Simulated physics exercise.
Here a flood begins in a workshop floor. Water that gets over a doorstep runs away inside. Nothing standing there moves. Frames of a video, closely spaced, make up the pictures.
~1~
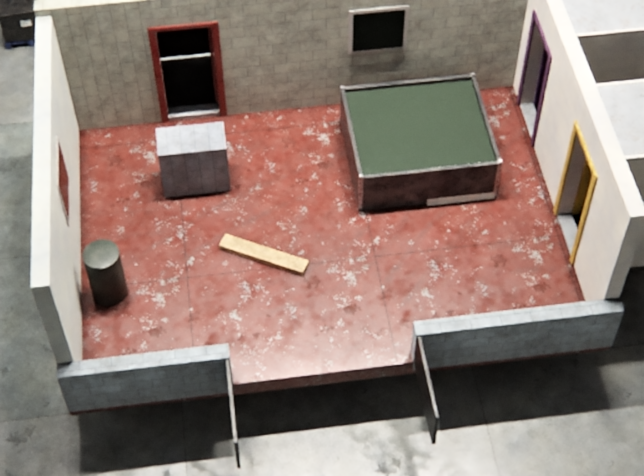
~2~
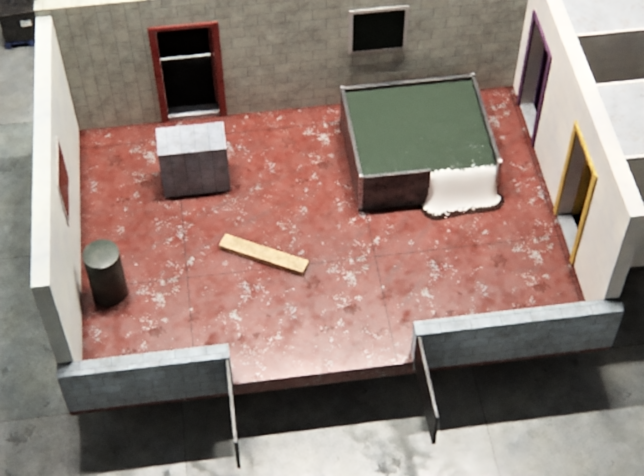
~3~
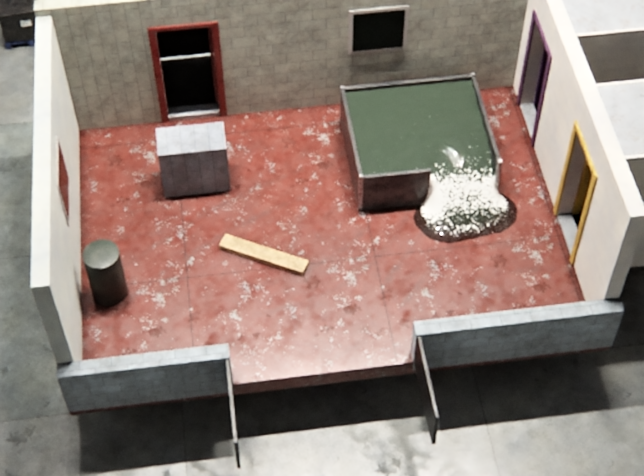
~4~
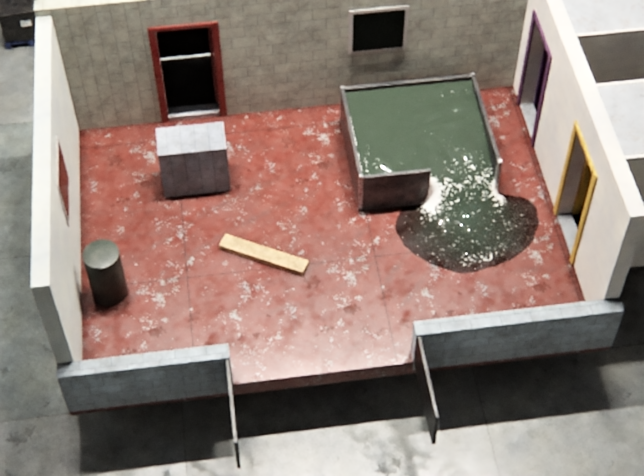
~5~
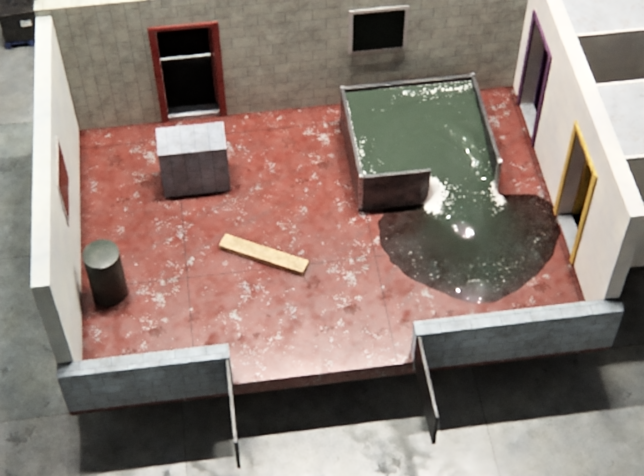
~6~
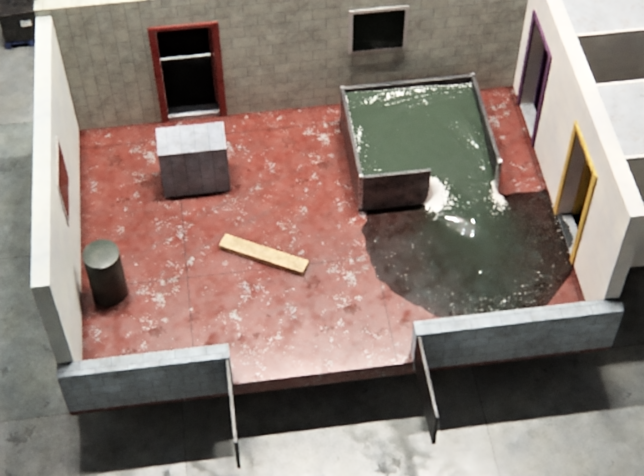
The clip opens on a red-floored room with a still, green-topped tank, a gray block, a dark cylinder and a plank. White, frothy water bursts from the tank's front right corner, then spreads over the floor as a widening dark pool, reaching the yellow-framed doorway on the right.
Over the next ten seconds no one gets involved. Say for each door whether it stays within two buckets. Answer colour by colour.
The red door stays within two buckets; the purple door stays within two buckets; the yellow door goes past two buckets.
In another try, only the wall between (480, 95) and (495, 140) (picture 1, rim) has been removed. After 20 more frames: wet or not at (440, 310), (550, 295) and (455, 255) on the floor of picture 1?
Submerged, submerged, submerged.
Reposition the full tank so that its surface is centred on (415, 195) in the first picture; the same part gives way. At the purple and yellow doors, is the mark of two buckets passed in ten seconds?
Lab note - purple door crosses the line; yellow door crosses the line.
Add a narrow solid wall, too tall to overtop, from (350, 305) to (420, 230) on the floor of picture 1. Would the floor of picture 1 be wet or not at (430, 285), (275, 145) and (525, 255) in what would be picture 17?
First soaked, then spared, then soaked.
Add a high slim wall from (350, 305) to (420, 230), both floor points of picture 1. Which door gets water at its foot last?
It is the red one.
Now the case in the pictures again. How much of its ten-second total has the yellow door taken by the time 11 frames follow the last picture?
It would be roughly 20 percent of the ten-second total.
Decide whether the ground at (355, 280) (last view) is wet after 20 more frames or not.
That spot will be soaked.
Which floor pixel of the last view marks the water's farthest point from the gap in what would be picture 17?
Farthest reach: About (290, 363).
A moment on, water covers 25 % of the floor; the red door not reached, the purple door not reached, the yellow door over two buckets in.
Next, water covers 25 % of the floor; the red door not reached, the purple door not reached, the yellow door far over two buckets in.
Then, water covers 40 % of the floor; the red door not reached, the purple door not reached, the yellow door far over two buckets in.
Later, water covers 70 % of the floor; the red door not reached, the purple door wet at the sill, nothing in, the yellow door far over two buckets in.
In the end, water covers 95 % of the floor; the red door wet at the sill, nothing in, the purple door under two buckets in, the yellow door far over two buckets in.
